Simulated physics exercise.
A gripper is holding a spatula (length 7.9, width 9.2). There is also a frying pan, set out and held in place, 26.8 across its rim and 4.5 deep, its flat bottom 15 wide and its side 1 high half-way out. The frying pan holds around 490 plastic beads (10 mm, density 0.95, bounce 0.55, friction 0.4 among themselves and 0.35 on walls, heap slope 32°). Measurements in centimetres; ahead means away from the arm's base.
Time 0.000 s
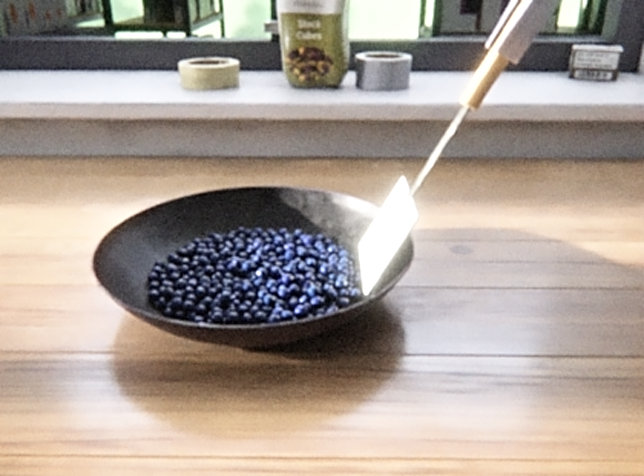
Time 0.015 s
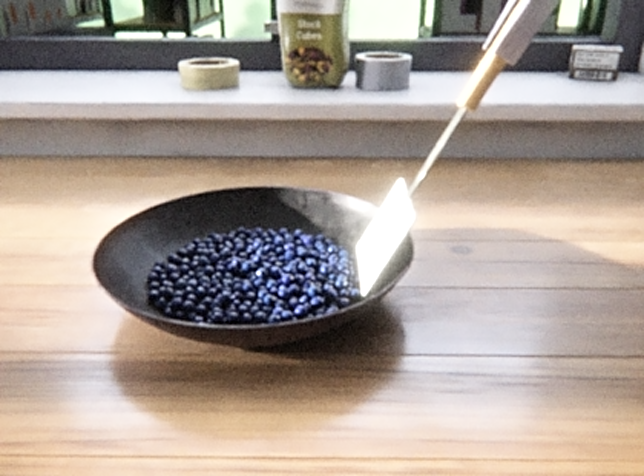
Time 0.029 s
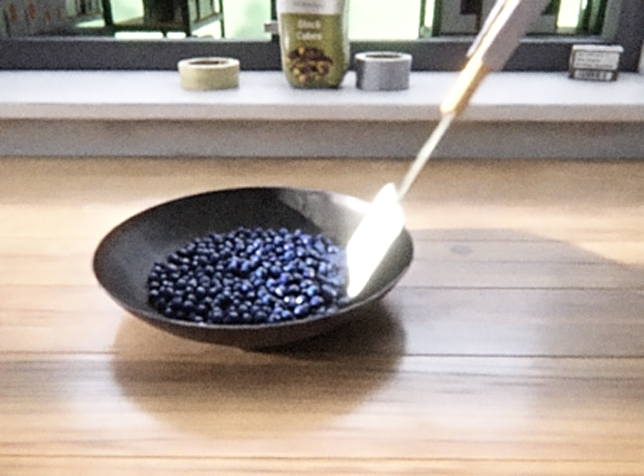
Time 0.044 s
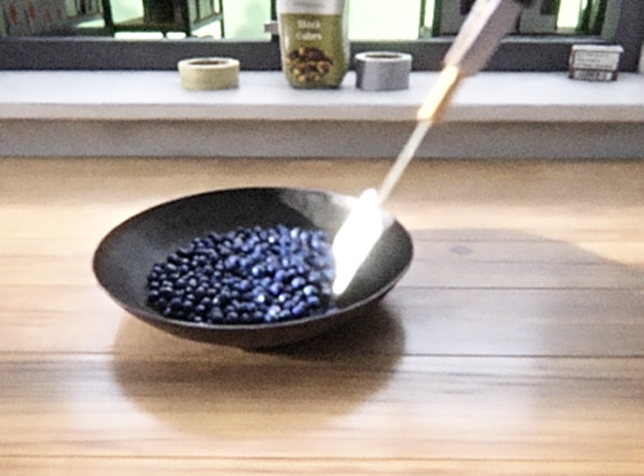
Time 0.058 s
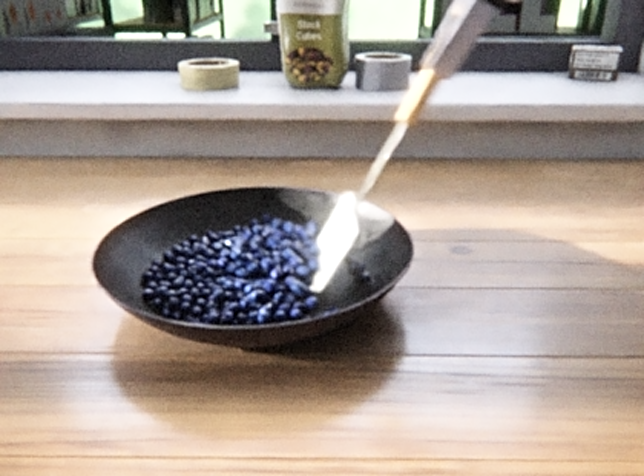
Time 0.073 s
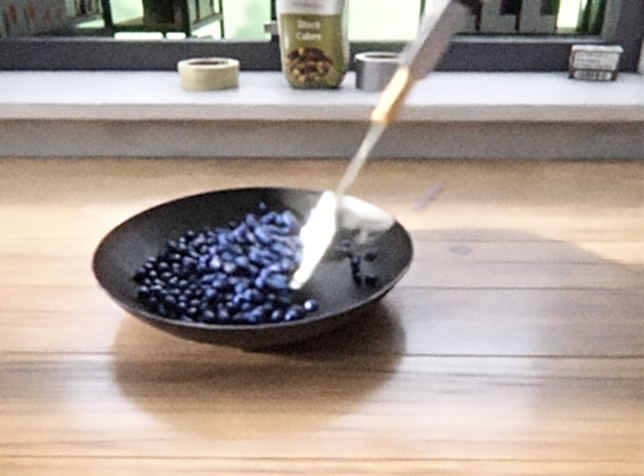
A shiny spatula lowered into the right side of a dark pan of blue beads and swept left through them, bunching the pile toward the left and leaving a few beads behind.
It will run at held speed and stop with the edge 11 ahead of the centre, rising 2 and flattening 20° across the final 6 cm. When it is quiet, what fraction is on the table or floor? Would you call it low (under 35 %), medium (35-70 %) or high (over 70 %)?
I would call it medium.
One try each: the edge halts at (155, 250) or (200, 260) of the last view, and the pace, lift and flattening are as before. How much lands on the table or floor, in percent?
Some 30 and 5 per cent.
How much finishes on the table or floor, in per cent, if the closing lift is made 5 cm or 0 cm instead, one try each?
Try one gives about 35 in a hundred, try two about 45 in a hundred.
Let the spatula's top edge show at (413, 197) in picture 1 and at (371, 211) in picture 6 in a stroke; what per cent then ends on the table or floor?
About 30 per cent.
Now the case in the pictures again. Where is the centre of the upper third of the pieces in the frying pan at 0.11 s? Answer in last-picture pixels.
It is centred near (235, 257).
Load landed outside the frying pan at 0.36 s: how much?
It works out to about 10 in a hundred.
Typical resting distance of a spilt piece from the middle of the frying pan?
It works out to near 50 cm.
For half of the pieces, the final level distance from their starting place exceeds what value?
About 6 cm.
After 0.11 s, sloping 62°, highest piece 20 above the table; 487 in the frying pan, 1 on the blade or in flight.
After 0.15 s, sloping 57°, highest piece 30 above the table; 486 in the frying pan, 2 on the blade or in flight.
After 0.36 s, sloping 42°, highest piece 59 above the table; 278 in the frying pan, 58 on the table or floor, 152 on the blade or in flight.
After 1.41 s, sloping 42°, highest piece 2 above the table; 278 in the frying pan, 210 on the table or floor.
In the end, 278 in the frying pan, 210 on the table or floor. That is 43 % on the table or floor.
